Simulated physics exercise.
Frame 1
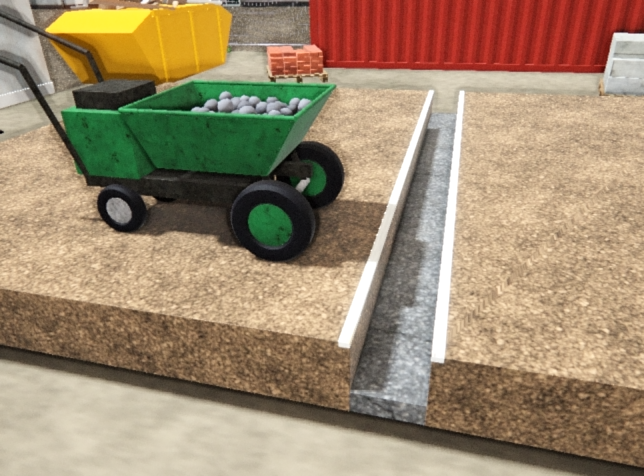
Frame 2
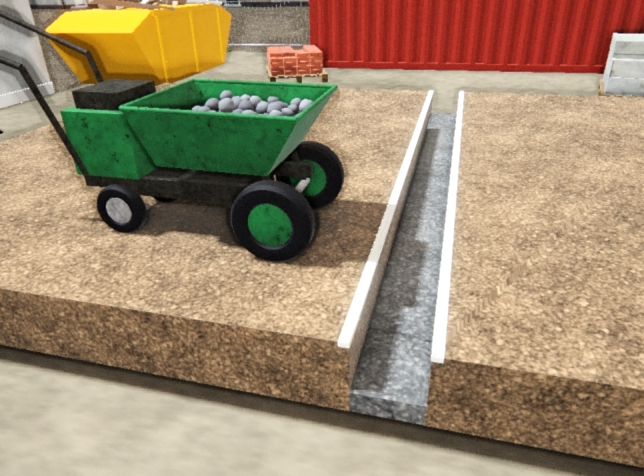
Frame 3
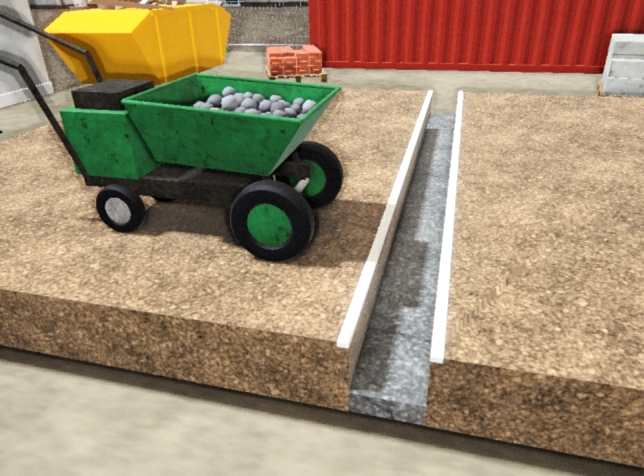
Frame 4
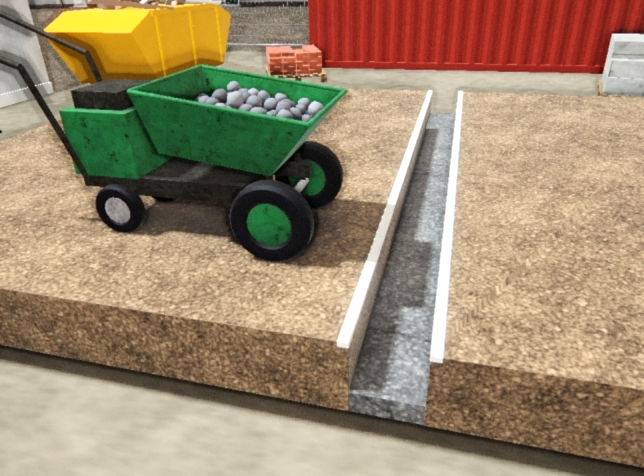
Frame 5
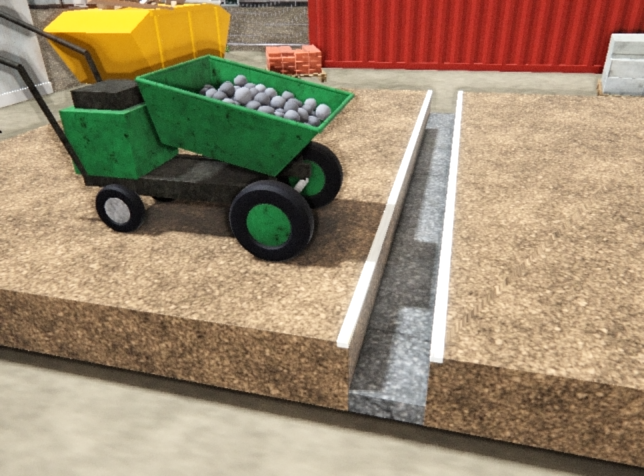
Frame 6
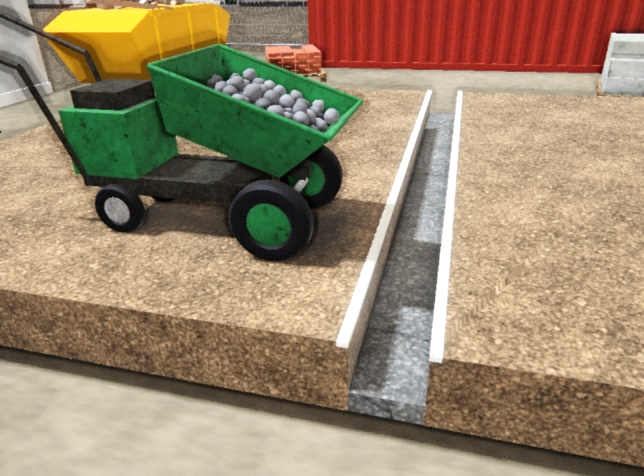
A green powered barrow loaded with round grey cobbles stands at the left on a raised, brown, rough-surfaced pad, seen from slightly above in a yard. To its right a narrow grey trench edged with pale strips cuts through the pad, with a yellow skip, stacked reddish bricks and a red container behind. The barrow's skip starts level, then tilts gradually forward to the right, while its wheels and the camera stay still.
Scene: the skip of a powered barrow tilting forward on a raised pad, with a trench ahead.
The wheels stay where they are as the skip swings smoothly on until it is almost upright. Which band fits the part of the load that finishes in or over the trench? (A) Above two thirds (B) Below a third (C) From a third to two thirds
A.
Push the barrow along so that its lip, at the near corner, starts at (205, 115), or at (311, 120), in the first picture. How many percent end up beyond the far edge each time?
The first gives 0 %, the second 30 %.
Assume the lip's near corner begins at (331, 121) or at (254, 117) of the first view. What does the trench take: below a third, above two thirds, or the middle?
At the first place the answer is the middle third, and at the second it is more than two thirds.
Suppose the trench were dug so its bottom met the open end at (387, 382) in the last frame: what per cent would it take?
Something like 80 %.
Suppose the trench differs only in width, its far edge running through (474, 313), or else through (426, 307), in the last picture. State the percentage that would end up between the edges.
Lab note: Case 1 around 100 %, case 2 70 %.
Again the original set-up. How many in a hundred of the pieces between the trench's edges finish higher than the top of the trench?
My estimate would be close to 0 per cent.
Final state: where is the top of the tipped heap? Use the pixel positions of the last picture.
Summit in the final view: Around (474, 241).
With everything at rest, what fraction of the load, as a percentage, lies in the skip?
Something like 0 in every hundred.
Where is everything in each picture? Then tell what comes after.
Lip of the skip at (295, 119), level; top of the load at (246, 110), round cobbles; first edge of the trench at (359, 298); far edge at (442, 309), the trench under half as wide as the skip, and about as deep as wide, in the first frame.
Lip of the skip at (296, 120), level; top of the load at (239, 117), in the second frame.
Lip of the skip at (301, 122), tipped barely; top of the load at (228, 109), in the third frame.
Lip of the skip at (309, 125), tipped a little; top of the load at (233, 105), in the fourth frame.
Lip of the skip at (319, 131), tipped a little; top of the load at (220, 100), in the fifth frame.
Lip of the skip at (330, 138), tipped clearly; top of the load at (222, 90); first edge of the trench at (358, 298); far edge at (441, 309), in the sixth frame.
Soon after the last picture, skip tipped steeply; all in the skip.
A little later, skip tipped right over; most in the skip; a small part in or heaped over the trench; a stray few falling.
Later still, skip tipped right over; a small part in the skip; most in or heaped over the trench; a small part beyond it.
At rest, skip tipped right over; most in or heaped over the trench; a small part beyond it.
